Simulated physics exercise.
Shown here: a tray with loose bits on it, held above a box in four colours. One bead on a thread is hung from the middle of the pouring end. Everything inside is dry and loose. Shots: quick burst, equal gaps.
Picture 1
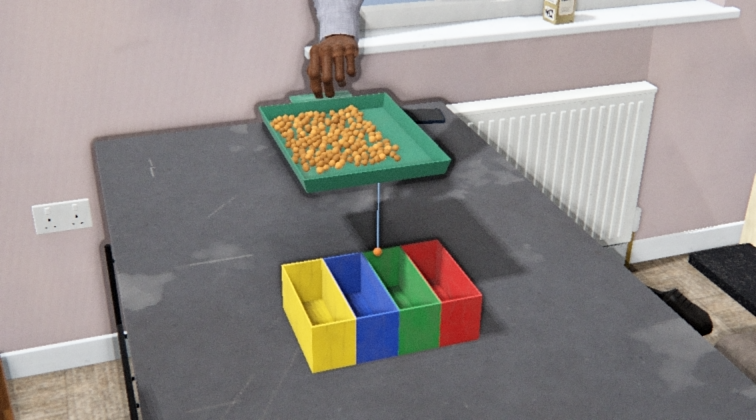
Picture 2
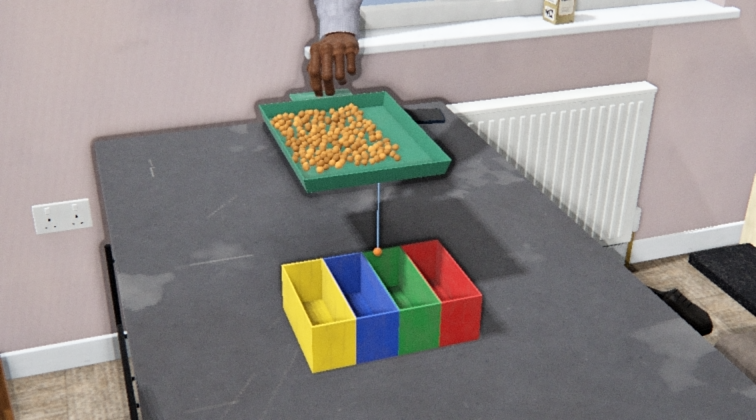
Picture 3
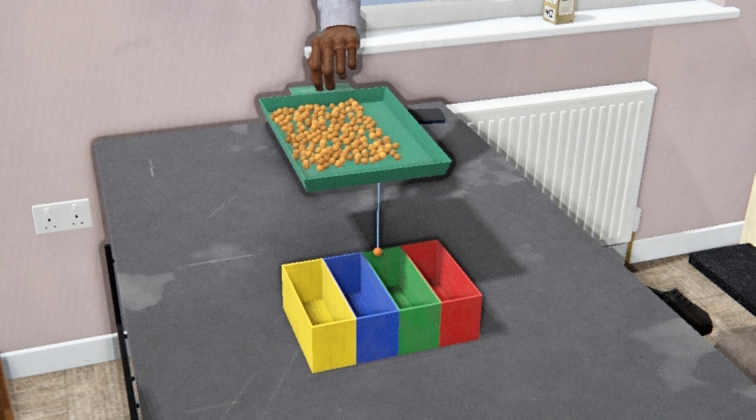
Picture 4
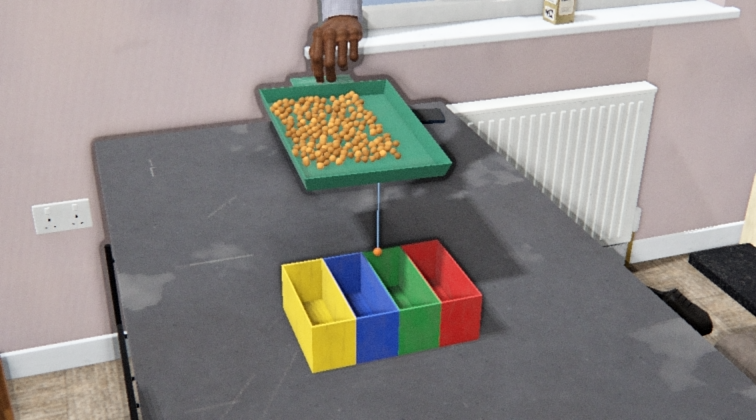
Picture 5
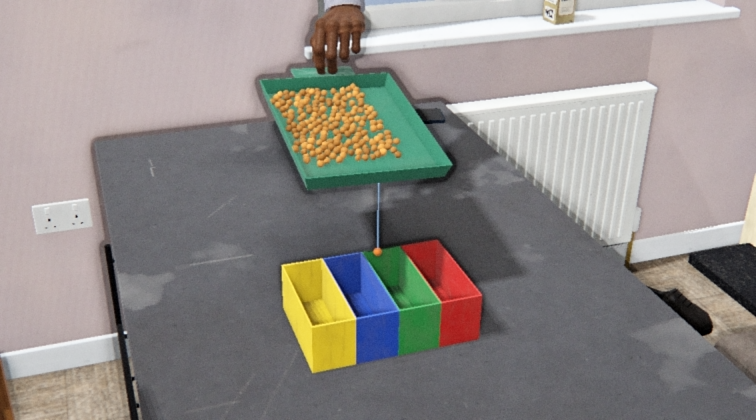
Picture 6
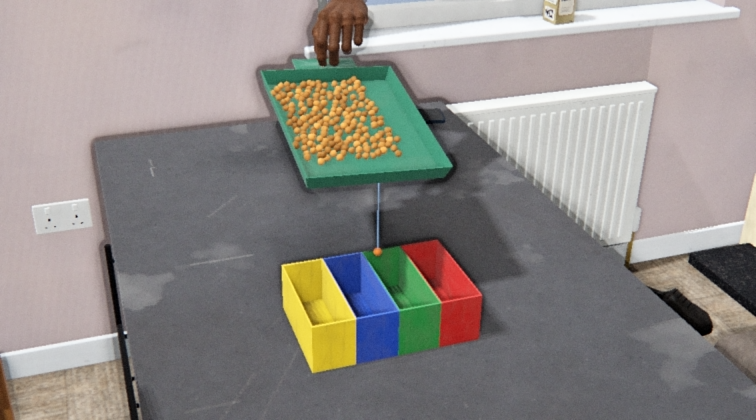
A green tray of roasted chickpeas starts out level above a box with yellow, blue, green and red cells, a hand at its far edge. The hand then gradually raises that far edge, tilting the tray slightly toward its near right corner, while the chickpeas stay bunched toward the left and the hanging bead remains still.
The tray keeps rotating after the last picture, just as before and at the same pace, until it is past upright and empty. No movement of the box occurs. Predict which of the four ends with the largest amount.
The red one ends with the most.
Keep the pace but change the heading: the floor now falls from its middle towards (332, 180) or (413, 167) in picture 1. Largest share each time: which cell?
First: The cell in yellow. Second: The red one.
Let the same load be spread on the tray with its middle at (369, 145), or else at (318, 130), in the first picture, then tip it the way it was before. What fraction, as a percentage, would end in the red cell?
You'd get near 50 percent first and near 50 percent next.
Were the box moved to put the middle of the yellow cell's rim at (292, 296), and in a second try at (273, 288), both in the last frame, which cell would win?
The red one; the red cell.
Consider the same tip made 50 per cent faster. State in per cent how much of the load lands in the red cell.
Roughly 50 percent.
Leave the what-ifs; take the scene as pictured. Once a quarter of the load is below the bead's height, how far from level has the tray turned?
Roughly 100 degrees.
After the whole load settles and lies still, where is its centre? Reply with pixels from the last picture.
I'd put the middle somewhere around (434, 315).
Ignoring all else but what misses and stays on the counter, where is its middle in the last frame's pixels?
My estimate puts the centre near (512, 308).
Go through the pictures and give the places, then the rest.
The first picture shows corners of the pouring end near (307, 177) and (445, 158), level; middle of the load near (335, 139), roasted chickpeas; bead on its thread near (378, 252); yellow cell near (334, 341); blue cell near (377, 333); green cell near (419, 325); red cell near (460, 317).
The second picture shows corners of the pouring end near (307, 177) and (445, 159), level; middle of the load near (335, 137).
The third picture shows corners of the pouring end near (308, 177) and (446, 160), tipped barely, lowest at the right corner; middle of the load near (335, 134).
The fourth picture shows corners of the pouring end near (308, 176) and (446, 161), tipped a little, lowest at the right corner; middle of the load near (336, 129).
The fifth picture shows corners of the pouring end near (309, 175) and (447, 163), tipped a little, lowest at the right corner; middle of the load near (336, 124).
The sixth picture shows corners of the pouring end near (310, 175) and (447, 164), tipped a little, lowest at the right corner; middle of the load near (337, 120); yellow cell near (334, 341); blue cell near (377, 333); green cell near (419, 325); red cell near (460, 317).
Shortly afterwards, tray tipped steeply; all but a few on the tray; only a few falling or outside the box.
Next, tray tipped right over; the bulk on the tray; only a few in the red cell; only a few in the green cell; a little falling or outside the box.
Some moments later, tray tipped past a quarter turn; near half in the red cell; near a third in the green cell; a little in the blue cell; only a few in the yellow cell; near a quarter falling or outside the box.
In the end, tray tipped past a quarter turn; near half in the red cell; near a third in the green cell; a little in the blue cell; only a few in the yellow cell; near a quarter outside the box.
